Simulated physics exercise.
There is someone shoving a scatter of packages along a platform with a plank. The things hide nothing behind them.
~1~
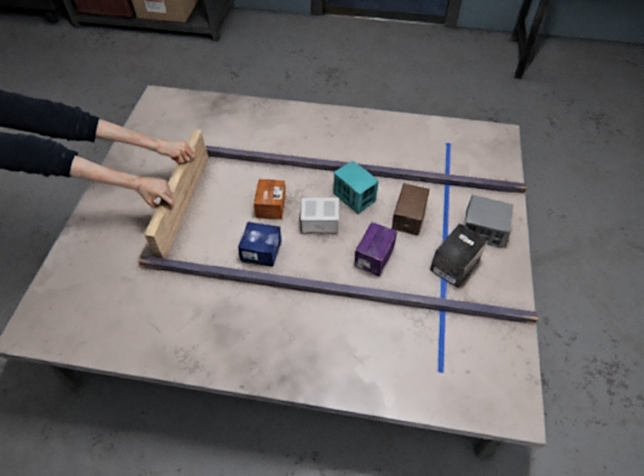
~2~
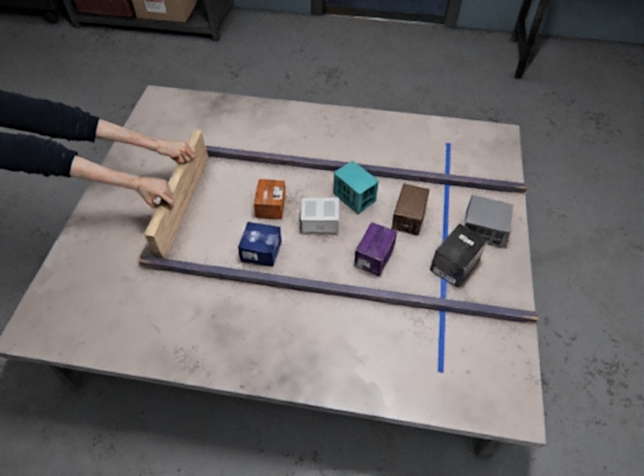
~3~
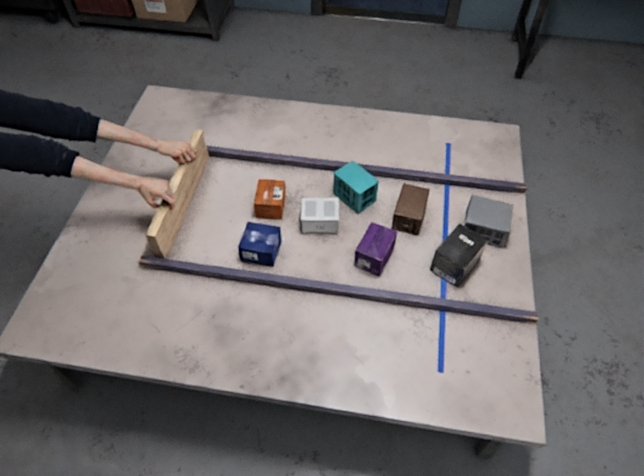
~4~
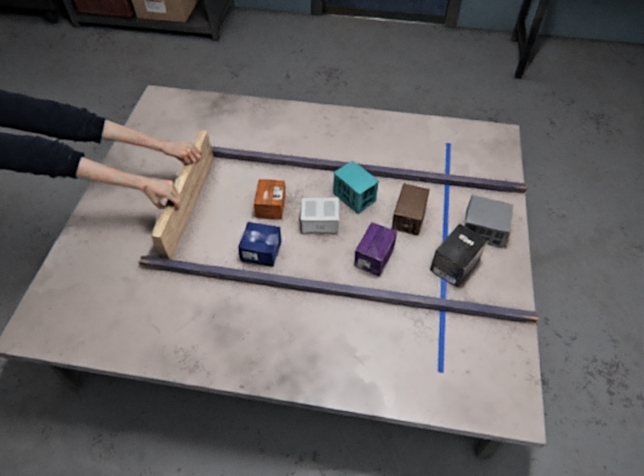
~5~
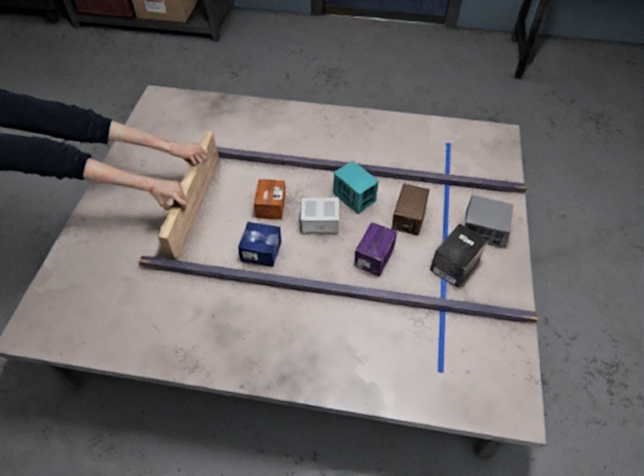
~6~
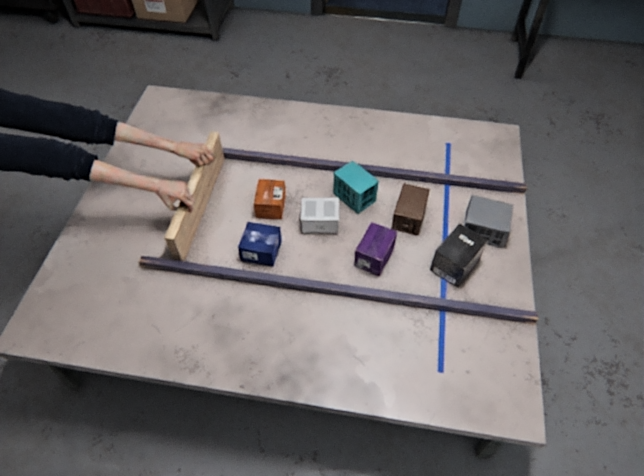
Two hands sliding a wooden plank slightly right between rails on a table, while the scattered coloured boxes ahead stay still.
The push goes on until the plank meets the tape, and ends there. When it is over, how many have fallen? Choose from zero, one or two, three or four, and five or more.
When it is over, one or two have fallen.
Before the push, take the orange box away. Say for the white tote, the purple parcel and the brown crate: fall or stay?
Note: White tote stays up top / purple parcel stays up top / brown crate stays up top.
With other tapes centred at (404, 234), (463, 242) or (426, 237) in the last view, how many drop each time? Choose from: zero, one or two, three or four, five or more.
Result per tape, in order - none / one to two / none at all.
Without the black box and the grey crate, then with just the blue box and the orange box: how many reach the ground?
Taking the two tries in turn, it comes to 0 and 1.
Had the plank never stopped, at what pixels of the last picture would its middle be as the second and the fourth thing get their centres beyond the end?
It sits near (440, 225), and then near (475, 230).
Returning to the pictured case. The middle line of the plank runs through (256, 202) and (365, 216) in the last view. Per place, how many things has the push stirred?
2, then 7.
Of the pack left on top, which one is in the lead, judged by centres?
Answer: The brown crate.
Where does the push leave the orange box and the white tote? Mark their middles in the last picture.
Same order as the question: First (461, 225), second (495, 243).
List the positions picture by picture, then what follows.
Grey crate (487, 221); black box (458, 255); brown crate (411, 209); plank (180, 192); tape (445, 239), in the first frame.
Black box (458, 255); orange box (270, 199), in the second frame.
Brown crate (411, 209); purple parcel (376, 249), in the third frame.
Grey crate (487, 221); blue box (261, 244), in the fourth frame.
Black box (458, 255); plank (192, 193), in the fifth frame.
Grey crate (487, 221); black box (458, 255); brown crate (411, 209); plank (198, 194); tape (445, 239), in the sixth frame.
Soon after, none off yet; grey crate at rest near (487, 221); black box at rest near (458, 255); brown crate at rest near (411, 209).
By the end, the number that fall off is one or two; fallen, black box and grey crate.
